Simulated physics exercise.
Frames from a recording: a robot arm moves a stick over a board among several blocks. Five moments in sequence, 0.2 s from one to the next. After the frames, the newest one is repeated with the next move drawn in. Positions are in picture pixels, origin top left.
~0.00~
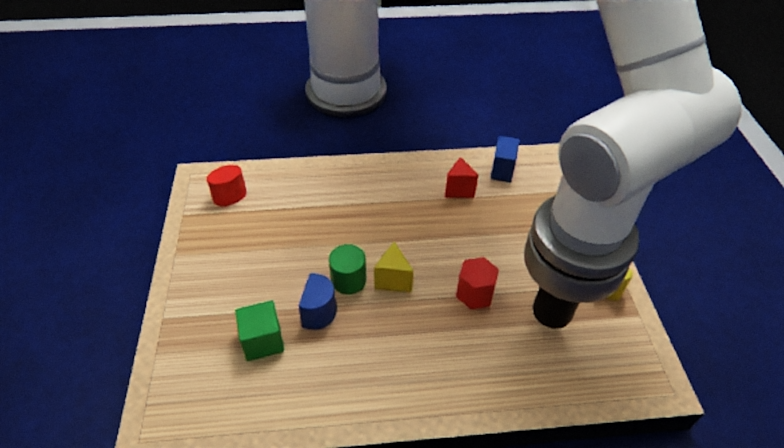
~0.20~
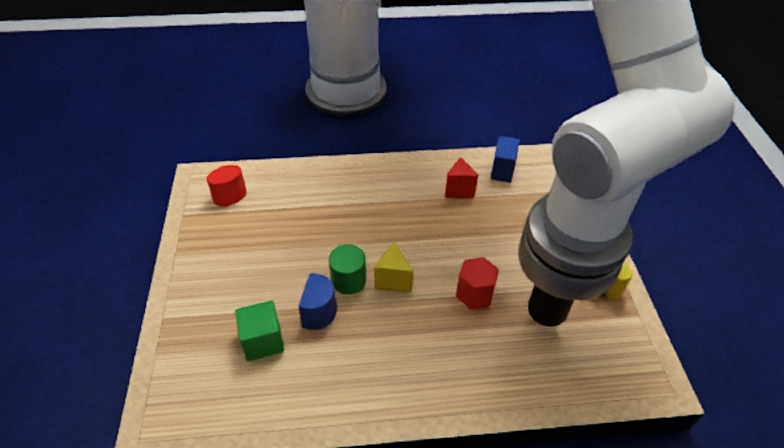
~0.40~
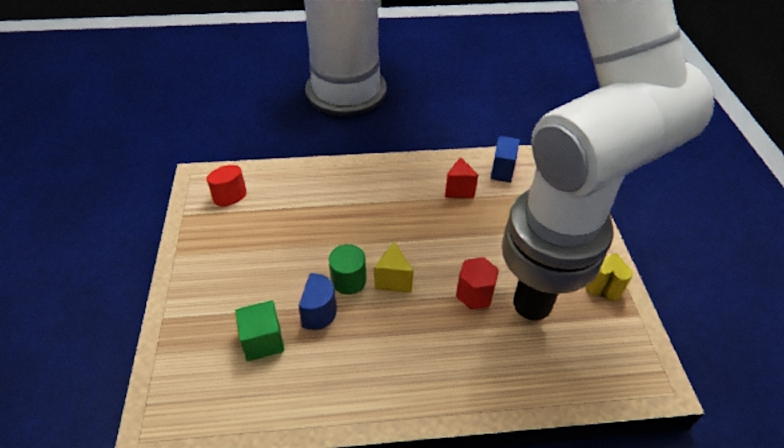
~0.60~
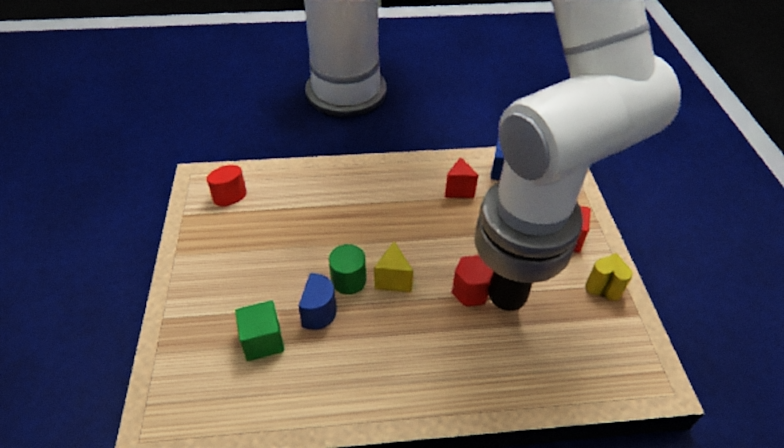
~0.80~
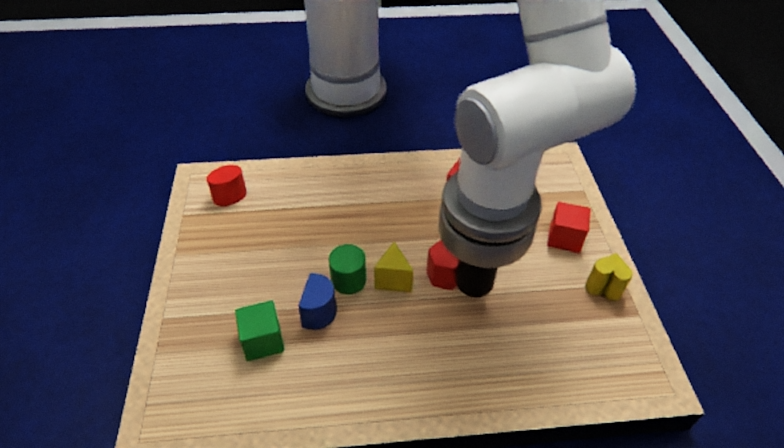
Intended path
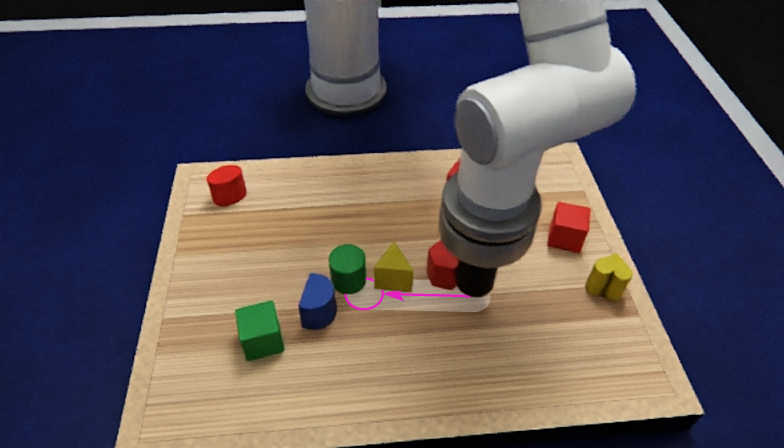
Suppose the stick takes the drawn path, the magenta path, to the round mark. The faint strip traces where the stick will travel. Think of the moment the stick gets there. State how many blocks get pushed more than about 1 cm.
The count is three or more.
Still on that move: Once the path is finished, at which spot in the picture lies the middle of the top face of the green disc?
Final place: (329, 250).
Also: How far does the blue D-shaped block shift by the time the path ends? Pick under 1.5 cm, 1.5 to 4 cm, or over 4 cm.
The answer is under 1.5 cm.
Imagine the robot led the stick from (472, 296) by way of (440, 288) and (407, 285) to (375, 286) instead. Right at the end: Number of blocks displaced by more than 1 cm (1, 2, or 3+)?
This push will displace three or more blocks.
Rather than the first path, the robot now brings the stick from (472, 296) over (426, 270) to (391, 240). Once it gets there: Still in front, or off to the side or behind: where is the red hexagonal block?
At the end of the path, the stick is still pushing the red hexagonal block ahead of it.
The line goes from (472, 296) directly to (364, 294).
The first path, step by step. One third of the way, stick at (437, 282); red hexagonal block at (426, 244), turned 50° clockwise.
Two thirds of the way, stick at (399, 281); green disc at (338, 254); yellow three-sided block at (376, 252), turned 45° clockwise; red hexagonal block at (420, 242), turned 75° clockwise.
At the end, stick at (364, 280); blue D-shaped block unmoved; green disc at (329, 250); yellow three-sided block at (363, 247), turned 100° clockwise; red hexagonal block at (420, 242), turned 75° clockwise.
